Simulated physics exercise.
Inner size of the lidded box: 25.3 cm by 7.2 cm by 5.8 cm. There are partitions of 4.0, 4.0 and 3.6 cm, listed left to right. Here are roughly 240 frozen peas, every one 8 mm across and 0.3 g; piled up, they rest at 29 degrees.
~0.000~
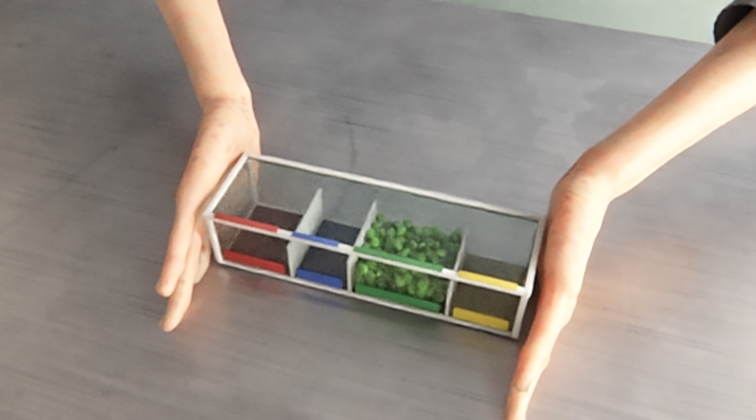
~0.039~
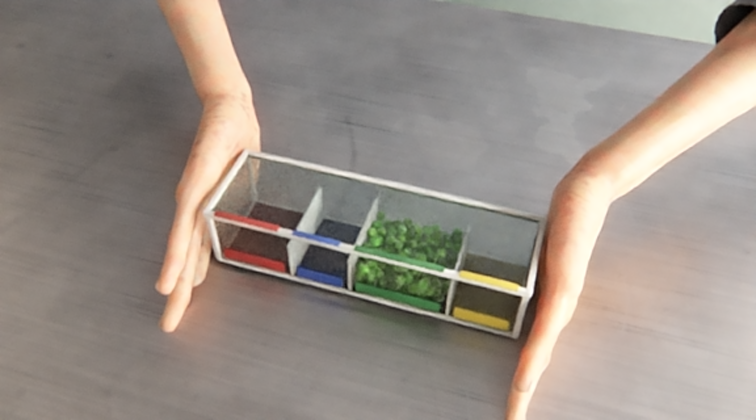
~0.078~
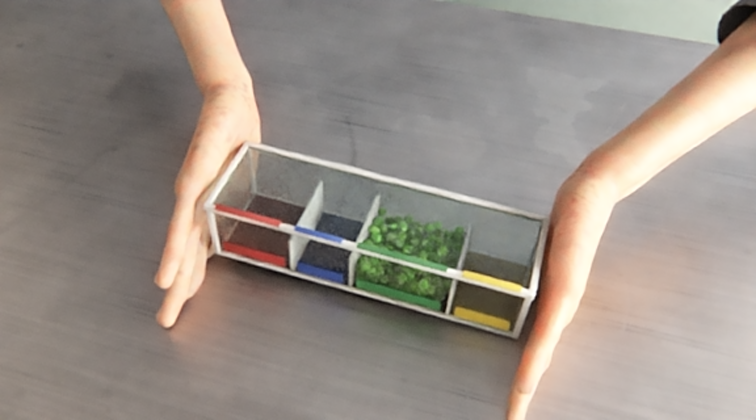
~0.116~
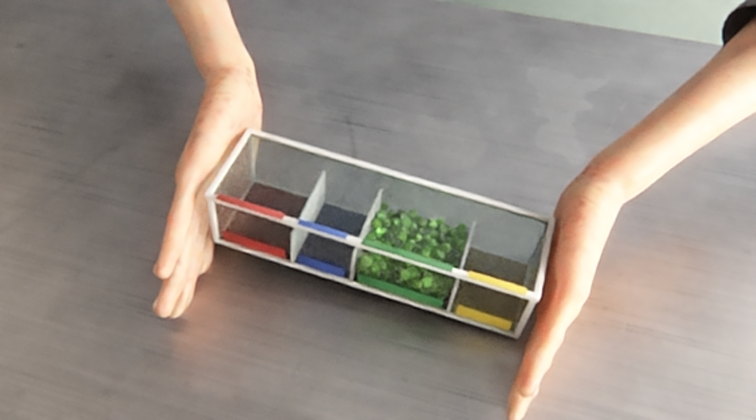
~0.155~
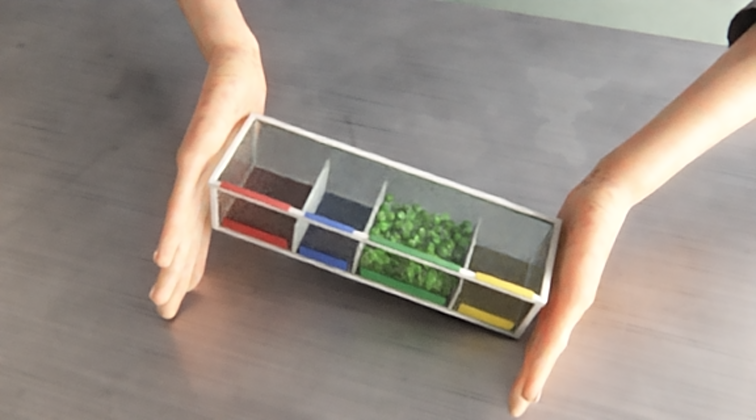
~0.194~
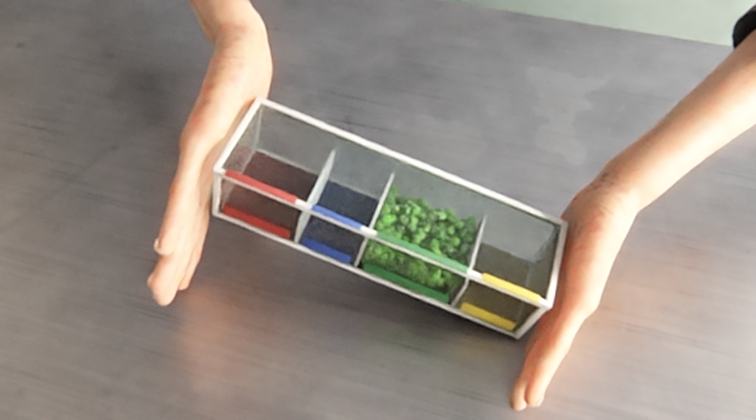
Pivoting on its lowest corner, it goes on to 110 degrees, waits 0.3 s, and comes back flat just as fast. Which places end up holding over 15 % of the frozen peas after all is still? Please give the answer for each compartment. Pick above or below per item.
Red = below; blue = below; green = above; yellow = above.
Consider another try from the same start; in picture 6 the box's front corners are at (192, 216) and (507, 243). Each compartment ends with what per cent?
In the end red holds 20 %, blue holds 5 %, green holds 75 % and yellow holds 0 %.
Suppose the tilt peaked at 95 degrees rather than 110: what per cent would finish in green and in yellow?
With that change you'd see green at 35 % and yellow at 65 %.
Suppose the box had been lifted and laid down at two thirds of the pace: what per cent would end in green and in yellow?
Then: Green 30, yellow 70.
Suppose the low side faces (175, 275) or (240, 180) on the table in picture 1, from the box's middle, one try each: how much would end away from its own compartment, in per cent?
40 and 30 %.
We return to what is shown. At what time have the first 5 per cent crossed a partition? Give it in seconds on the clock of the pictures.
0.70 s, roughly.
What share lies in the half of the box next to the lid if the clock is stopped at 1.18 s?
Close to 70 in a hundred.
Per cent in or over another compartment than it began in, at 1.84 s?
Around 70 per cent.
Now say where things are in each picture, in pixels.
The first picture shows box tilt 0 degrees, front corners at (210, 214) and (525, 290); green 100 %.
The second picture shows box tilt 1 degrees, front corners at (210, 212) and (526, 291).
The third picture shows box tilt 3 degrees, front corners at (210, 206) and (529, 292), lowest corner right front.
The fourth picture shows box tilt 7 degrees, front corners at (212, 195) and (534, 295), lowest corner right front.
The fifth picture shows box tilt 11 degrees, front corners at (215, 182) and (540, 298), lowest corner right front.
The sixth picture shows box tilt 16 degrees, front corners at (220, 170) and (546, 302), lowest corner right front; green 100 %. Its pace works out near 120 degrees a second.
After 1.18 s, tilt 110 degrees; green 45 %, yellow 55 %.
After 1.84 s, tilt 59 degrees; green 30 %, yellow 70 %.
After 2.54 s, tilt 0 degrees; green 30 %, yellow 70 %.
At rest (3.1 s), red 0 %, blue 0 %, green 30 %, yellow 70 %.
